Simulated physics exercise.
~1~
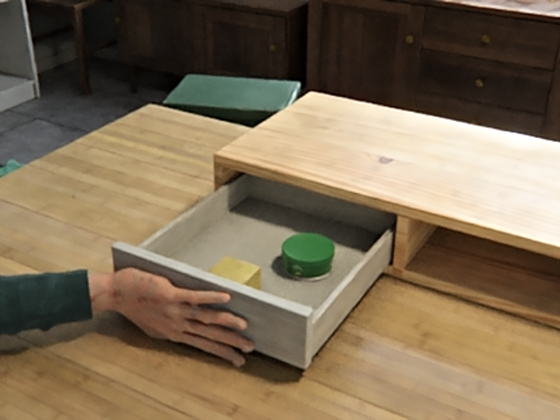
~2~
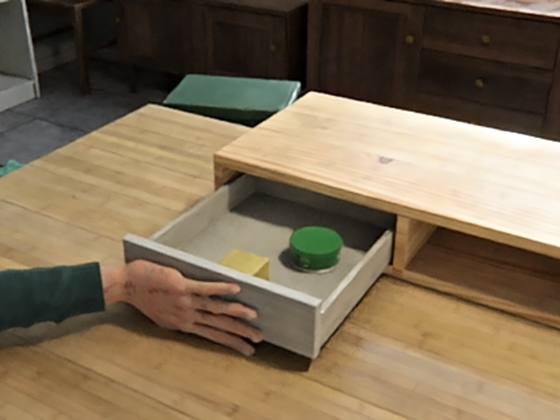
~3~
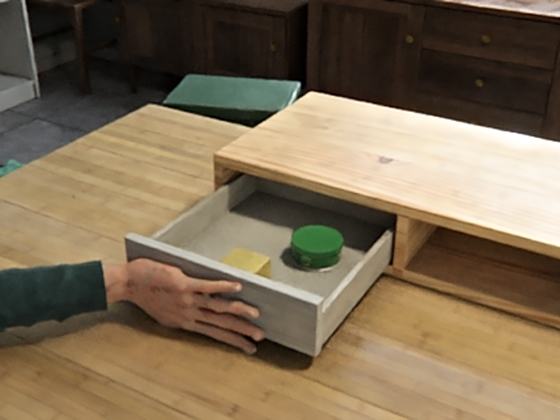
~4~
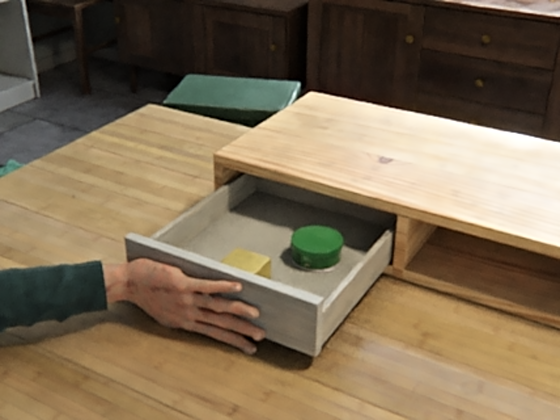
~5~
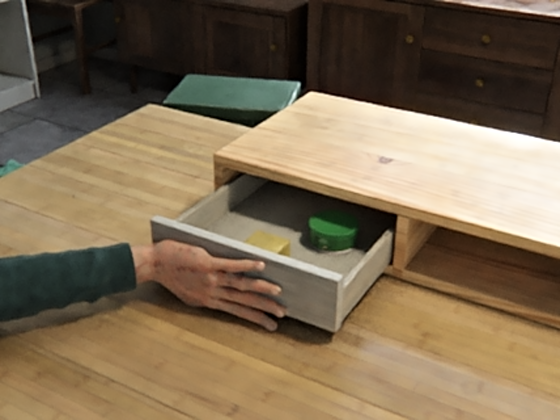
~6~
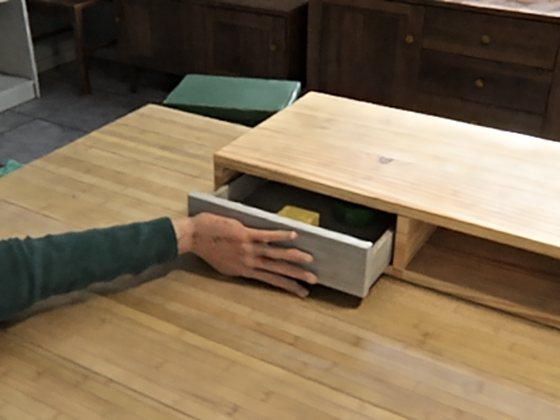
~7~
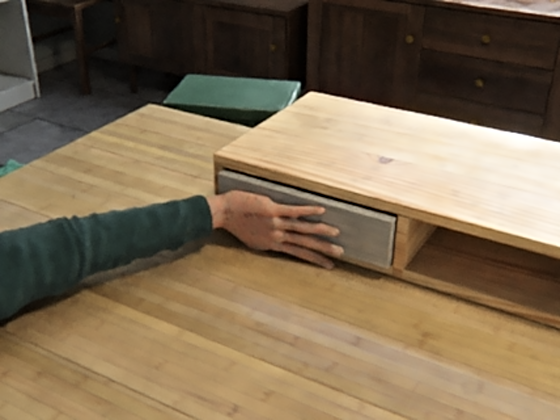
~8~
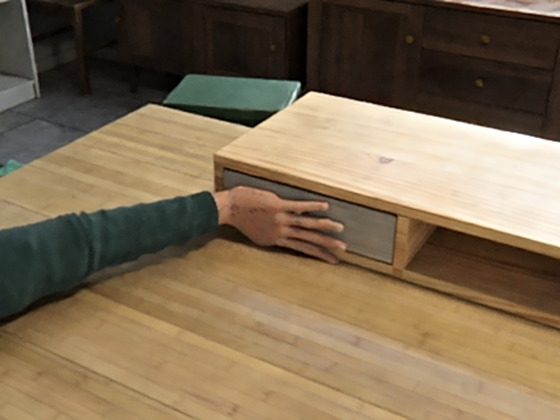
A hand in a dark green sleeve reaches in from the left and rests on the front of an open grey drawer, seen from above at an angle. The drawer sits in a pale wooden chest on a bamboo-coloured tabletop, with dark cabinets behind. Inside lie a yellow block and, to its right, a round green pot. The hand nudges the drawer slightly inward, pauses, then pushes it steadily towards the chest. The block and pot travel in with it and slip out of sight. Finally the drawer closes fully, the hand still against its front.
